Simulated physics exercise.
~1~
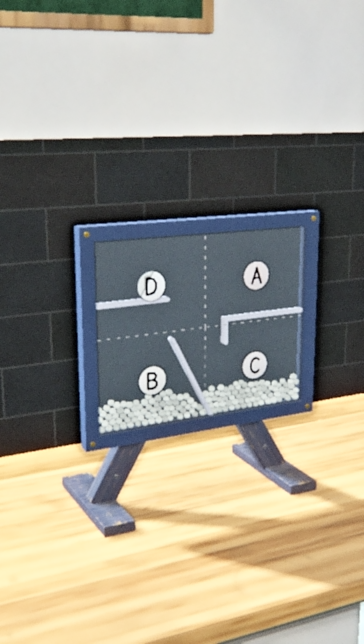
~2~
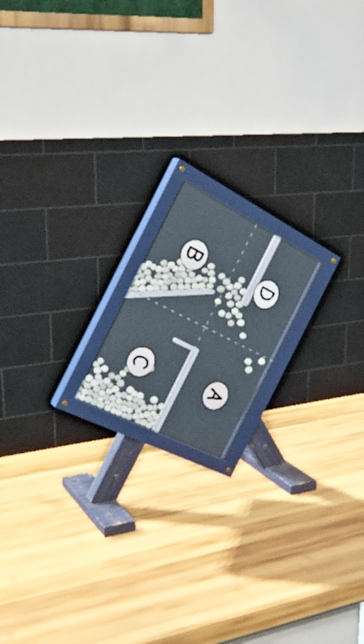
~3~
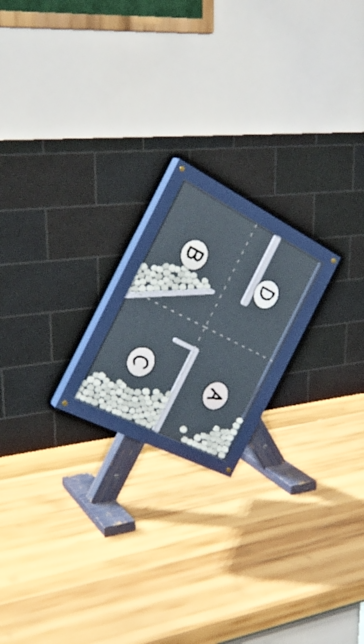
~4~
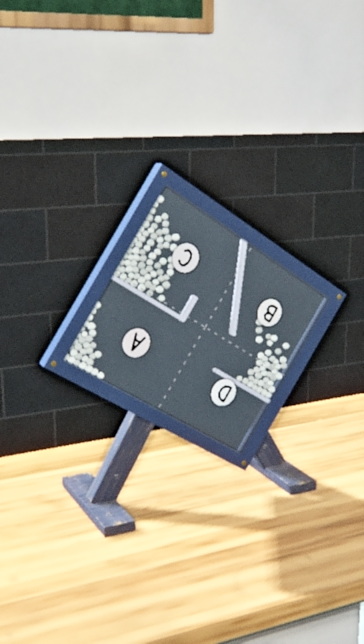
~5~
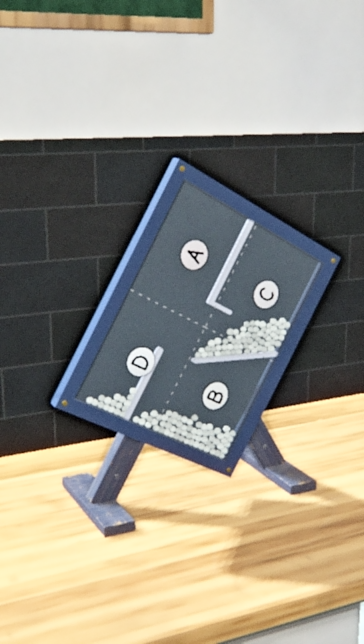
The video shows a blue-framed panel of small white beads on a wooden counter, its quarters lettered, turning clockwise, pausing while beads spill from B through D into A, then turning further until most beads rest in B, with others in C and D and none in A.
